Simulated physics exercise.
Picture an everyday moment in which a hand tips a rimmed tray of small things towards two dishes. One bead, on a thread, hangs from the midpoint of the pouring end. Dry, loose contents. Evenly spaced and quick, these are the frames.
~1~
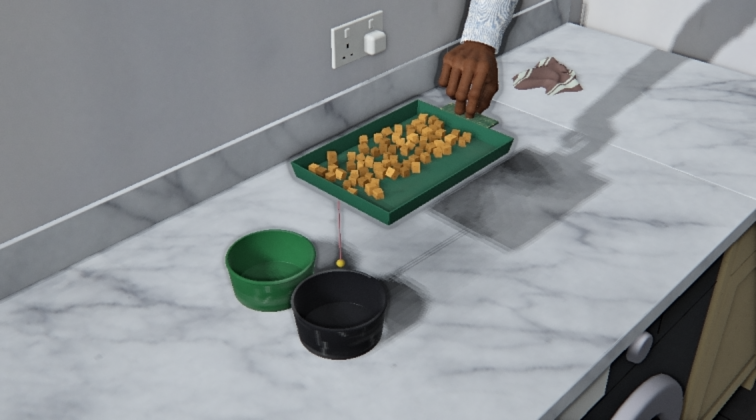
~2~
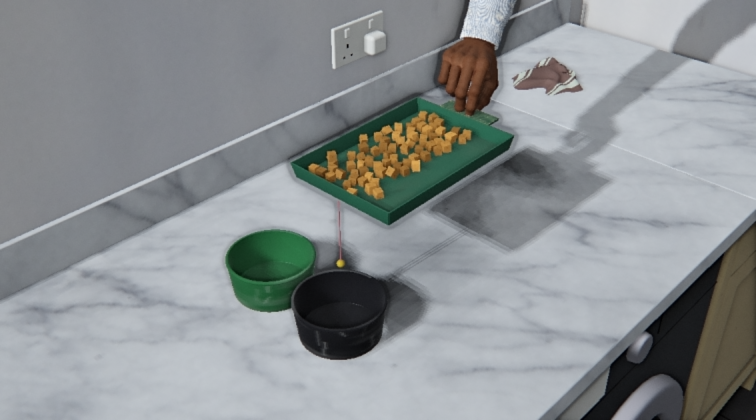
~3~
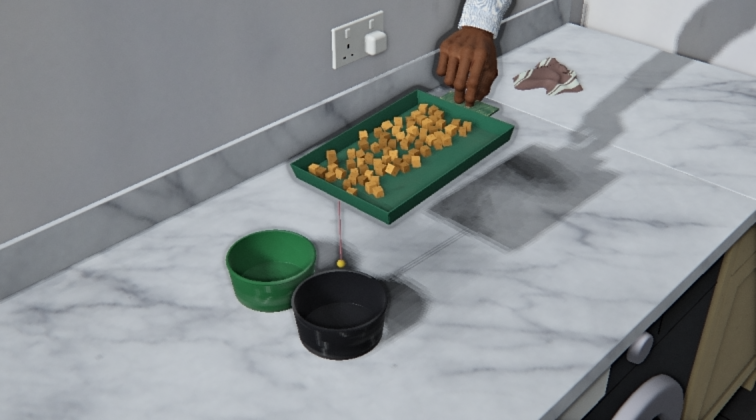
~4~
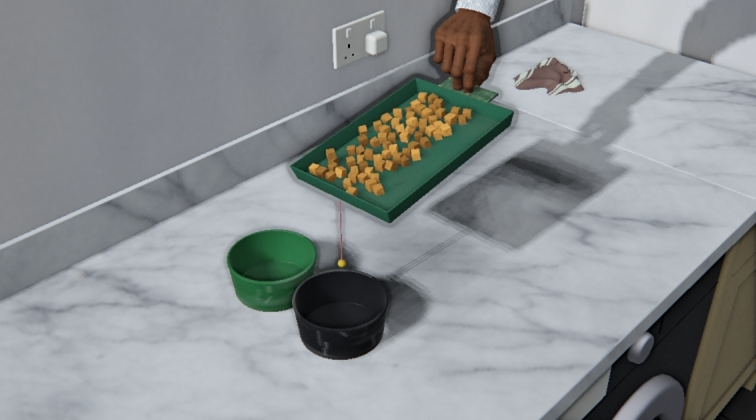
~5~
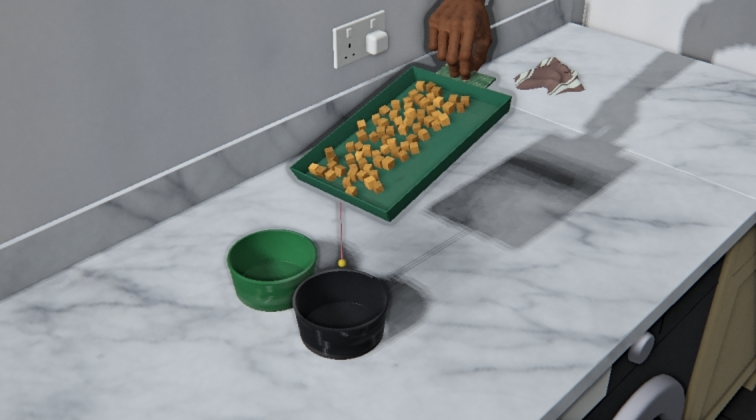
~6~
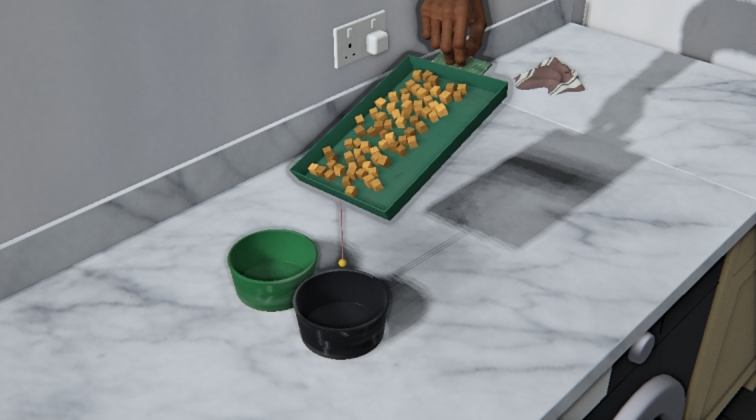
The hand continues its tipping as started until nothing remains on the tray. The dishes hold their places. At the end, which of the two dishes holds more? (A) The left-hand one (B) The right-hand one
The left-hand one (A).
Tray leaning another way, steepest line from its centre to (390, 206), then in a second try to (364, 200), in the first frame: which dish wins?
The rightmost dish, then the rightmost dish.
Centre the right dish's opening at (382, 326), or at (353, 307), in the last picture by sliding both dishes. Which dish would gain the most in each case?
The dish to the left at the first, the dish to the left at the second.
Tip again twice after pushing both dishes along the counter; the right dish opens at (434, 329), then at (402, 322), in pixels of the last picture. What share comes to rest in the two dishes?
Try 1: Some 10 %; try 2: Some 30 %.
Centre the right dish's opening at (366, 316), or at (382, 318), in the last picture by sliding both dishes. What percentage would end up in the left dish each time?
Near 90 % and 70 %.
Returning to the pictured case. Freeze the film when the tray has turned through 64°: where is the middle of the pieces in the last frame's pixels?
Close to (326, 155).
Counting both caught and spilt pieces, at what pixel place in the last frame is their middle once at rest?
Last view, resting centre - approx. (279, 292).
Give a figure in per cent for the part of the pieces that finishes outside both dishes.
Roughly 20 percent.
Soon after the last picture, tray tipped steeply; all on the tray.
A little later, tray tipped past a quarter turn; most on the tray; a stray few in the right dish; about a quarter in the left dish; a small part outside both; a stray few in the air.
Later still, tray tipped past a quarter turn; about a quarter in the right dish; about two thirds in the left dish; about a quarter outside both.
At rest, tray tipped past a quarter turn; about a quarter in the right dish; about two thirds in the left dish; about a quarter outside both.
